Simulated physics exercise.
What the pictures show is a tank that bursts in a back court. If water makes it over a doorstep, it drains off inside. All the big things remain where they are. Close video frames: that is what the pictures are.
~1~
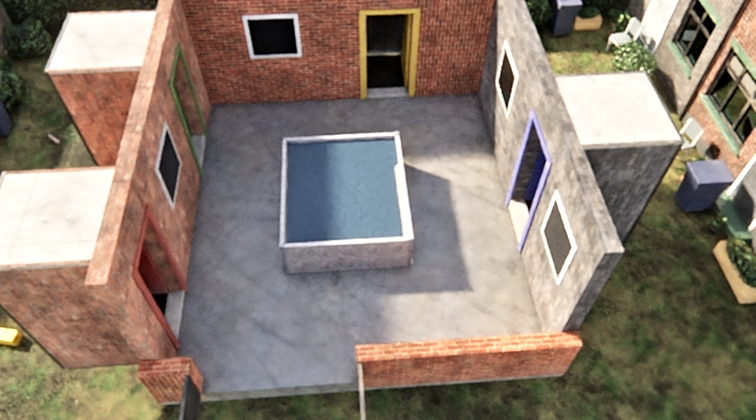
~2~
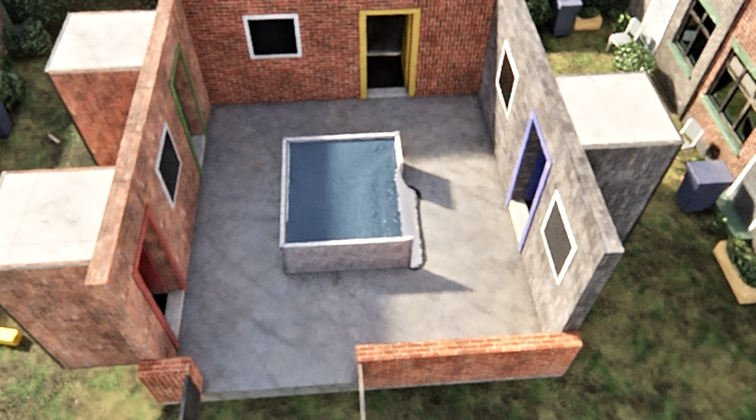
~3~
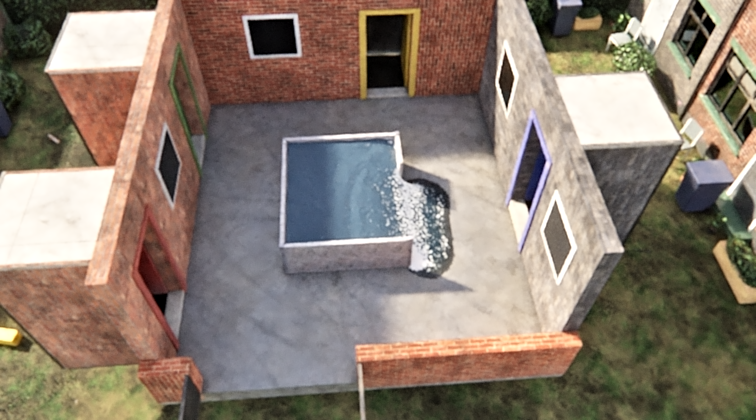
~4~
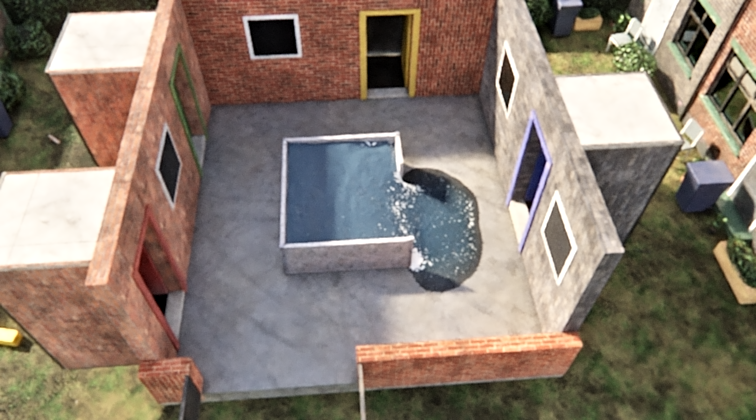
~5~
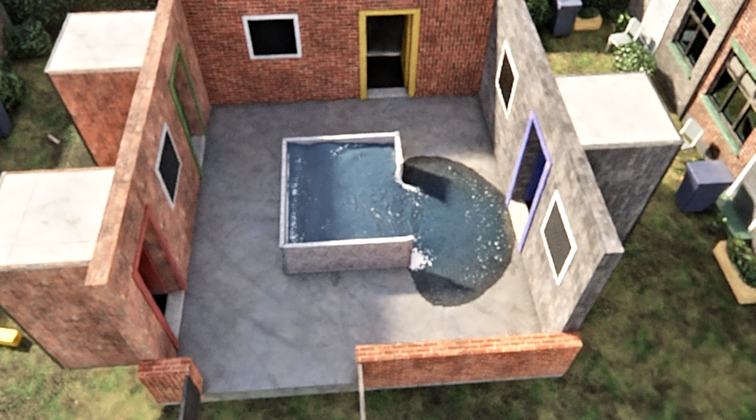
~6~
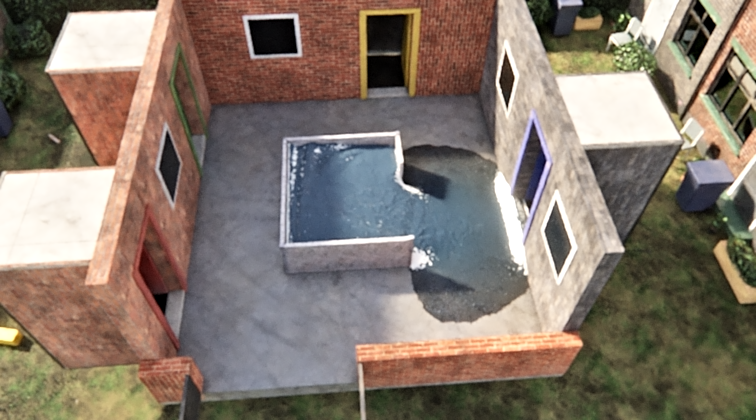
In the video, a square open tank of water stands still in a walled courtyard, then its right side gives way and water pours out, spreading across the grey floor in a widening pool that reaches the right wall.
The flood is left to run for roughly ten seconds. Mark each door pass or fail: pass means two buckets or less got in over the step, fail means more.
Blue door - fail, red door - fail, yellow door - fail, green door - pass.
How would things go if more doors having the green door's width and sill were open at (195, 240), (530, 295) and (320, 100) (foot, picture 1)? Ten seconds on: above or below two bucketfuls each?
First stays short of it, second crosses the line, third stays short of it.
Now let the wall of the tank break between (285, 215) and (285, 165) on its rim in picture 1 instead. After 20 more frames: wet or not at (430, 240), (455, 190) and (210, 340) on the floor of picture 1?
In the order you gave them, I get still bare, still bare, drenched.
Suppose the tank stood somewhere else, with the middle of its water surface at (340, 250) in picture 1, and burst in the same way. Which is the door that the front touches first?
The door marked blue is first.
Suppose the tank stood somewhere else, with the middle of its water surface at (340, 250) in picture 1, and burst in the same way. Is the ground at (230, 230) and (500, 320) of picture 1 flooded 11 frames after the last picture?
Parched, soaked.
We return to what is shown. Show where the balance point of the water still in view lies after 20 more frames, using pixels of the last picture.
Close to pixel (413, 226).
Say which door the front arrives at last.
The one in green.
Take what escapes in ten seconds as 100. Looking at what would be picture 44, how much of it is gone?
It works out at roughly 65 per cent.
A moment on, water covers 25 % of the floor; the blue door far over two buckets in, the red door not reached, the yellow door not reached, the green door not reached.
Next, water covers 30 % of the floor; the blue door far over two buckets in, the red door not reached, the yellow door not reached, the green door not reached.
Then, water covers 65 % of the floor; the blue door far over two buckets in, the red door not reached, the yellow door under two buckets in, the green door not reached.
Later, water covers 95 % of the floor; the blue door far over two buckets in, the red door over two buckets in, the yellow door over two buckets in, the green door wet at the sill, nothing in.
In the end, water covers 100 % of the floor; the blue door far over two buckets in, the red door far over two buckets in, the yellow door over two buckets in, the green door wet at the sill, nothing in.
